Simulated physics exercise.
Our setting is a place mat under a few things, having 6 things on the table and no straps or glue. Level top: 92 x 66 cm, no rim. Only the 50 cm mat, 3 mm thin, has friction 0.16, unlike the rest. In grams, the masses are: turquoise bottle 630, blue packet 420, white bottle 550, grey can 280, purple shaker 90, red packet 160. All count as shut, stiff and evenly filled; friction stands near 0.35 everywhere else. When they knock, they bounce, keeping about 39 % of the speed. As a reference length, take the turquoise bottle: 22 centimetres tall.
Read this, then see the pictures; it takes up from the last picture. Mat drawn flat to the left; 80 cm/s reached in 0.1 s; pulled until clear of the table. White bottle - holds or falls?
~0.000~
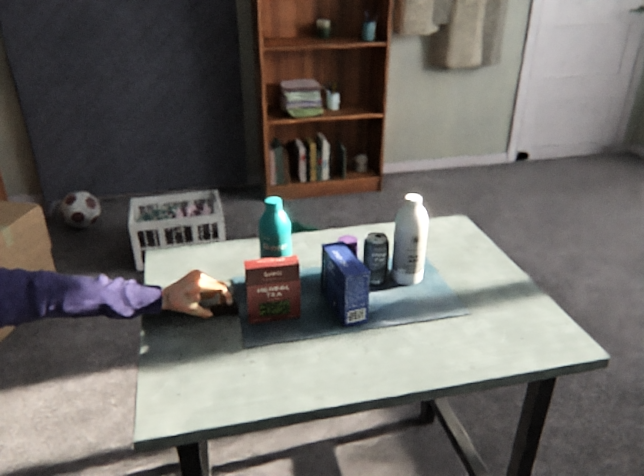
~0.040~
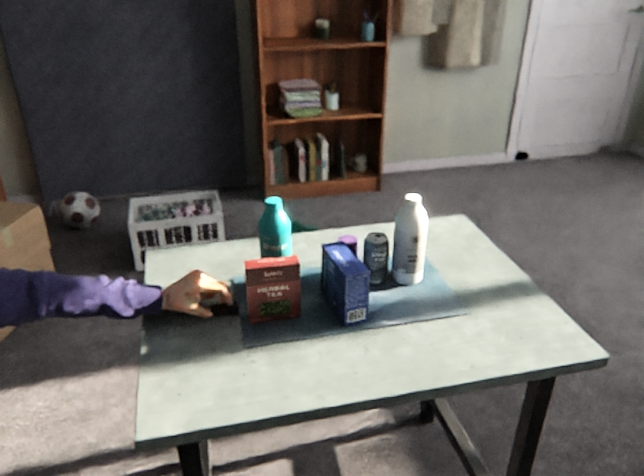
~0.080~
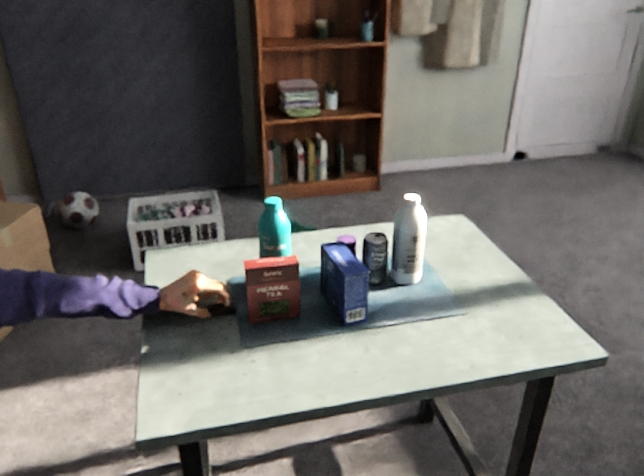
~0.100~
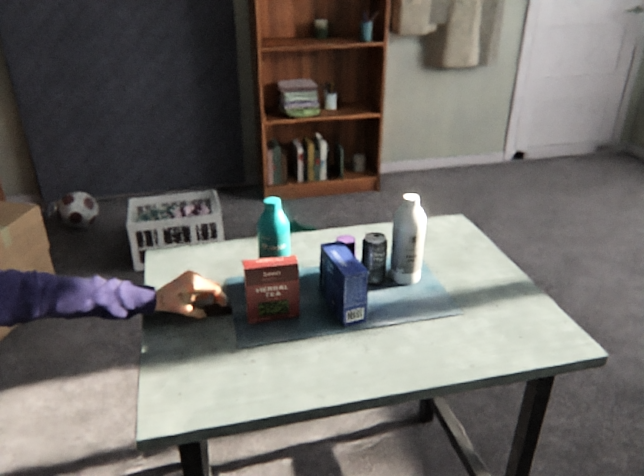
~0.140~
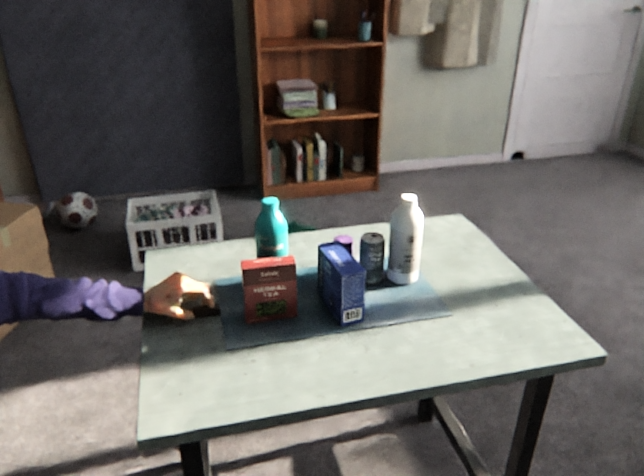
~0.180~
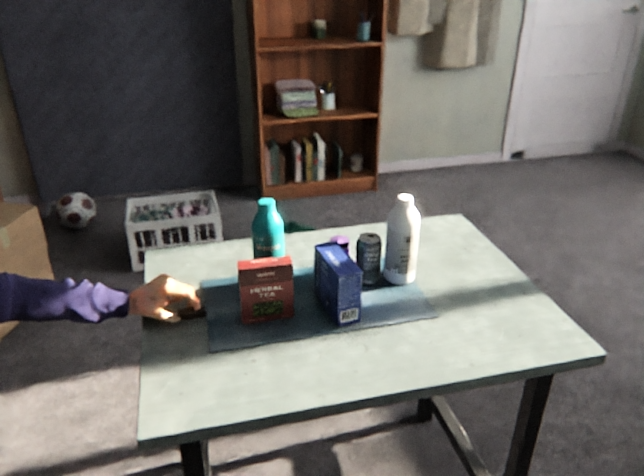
Holds.
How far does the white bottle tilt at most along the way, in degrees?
Close to 6° at the worst moment.
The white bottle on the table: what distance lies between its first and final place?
Net shift near 6 cm.
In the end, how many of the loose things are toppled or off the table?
It adds up to 4.
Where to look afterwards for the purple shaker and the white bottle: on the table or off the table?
The purple shaker finishes off the table; the white bottle ends on the table.
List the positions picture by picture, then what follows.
In the first picture, mat pulled 0 cm; white bottle (410, 239); turquoise bottle (275, 245).
In the second picture, mat pulled 0 cm; grey can (375, 259).
In the third picture, mat pulled 1 cm; red packet (273, 289); turquoise bottle (275, 245).
In the fourth picture, mat pulled 1 cm; blue packet (343, 282); grey can (374, 259).
In the fifth picture, mat pulled 4 cm; red packet (270, 290).
In the sixth picture, mat pulled 7 cm; white bottle (402, 238) shifted 2 cm; turquoise bottle (268, 245) shifted 2 cm.
Around 0.68 s, mat pulled 47 cm; red packet now off the table; white bottle shifted 6 cm near (386, 241); grey can at 5° to upright.
Around 0.98 s, mat pulled 71 cm; turquoise bottle, blue packet and purple shaker now off the table; white bottle shifted 6 cm near (383, 242); grey can at 4° to upright.
Finally (2.0 s), off the table but upright, turquoise bottle, blue packet, purple shaker and red packet; not toppled but over 6 cm from the start, white bottle and grey can. Final places as that camera would see them, white bottle near (384, 242).
